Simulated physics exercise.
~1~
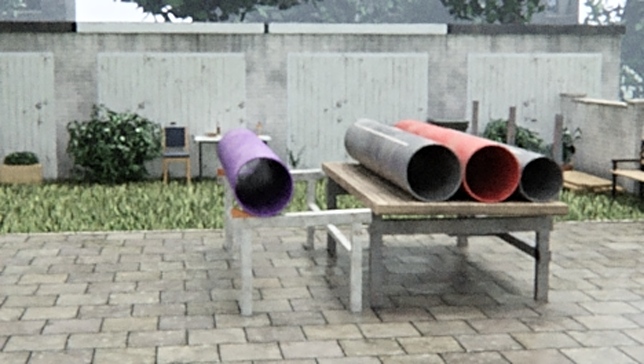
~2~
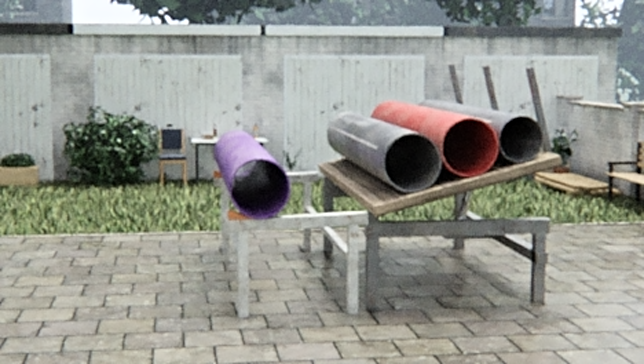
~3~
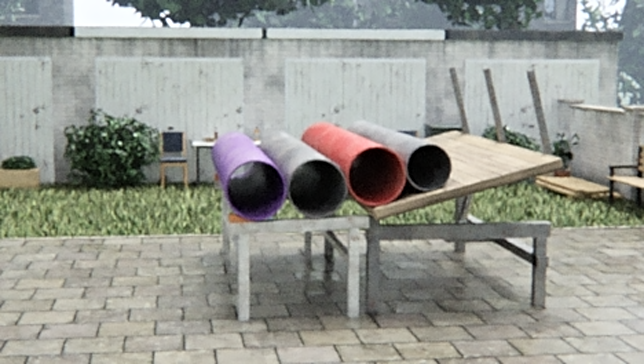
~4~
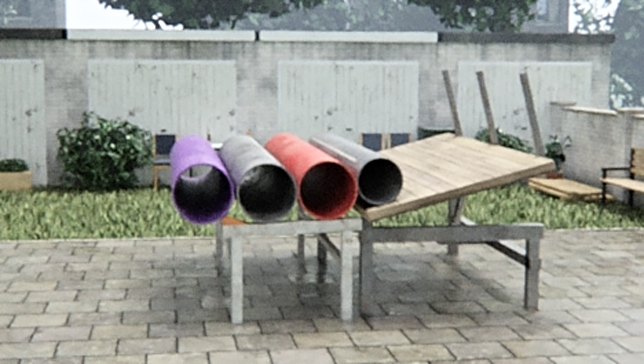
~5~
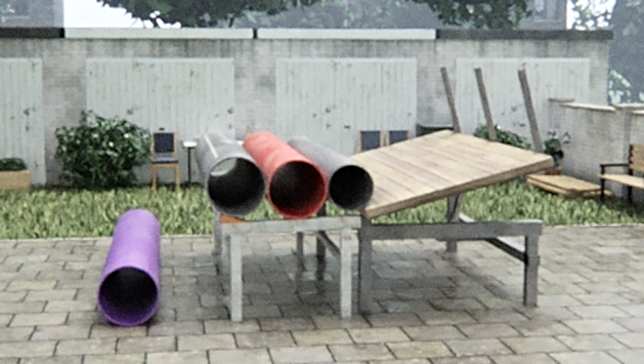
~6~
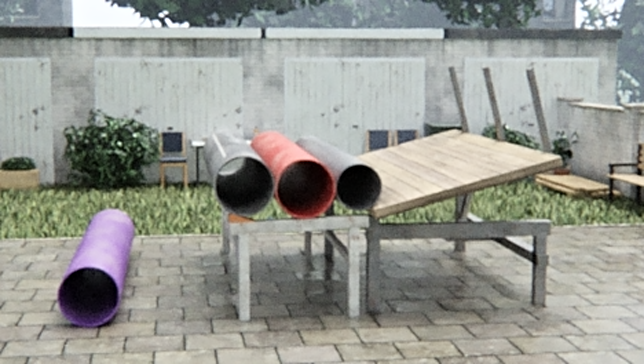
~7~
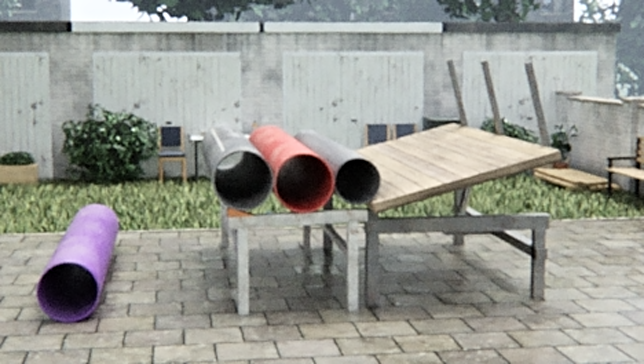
Wooden deck tilting left, rolling three pipes against a purple one, which drops onto the paving while the others stay up.
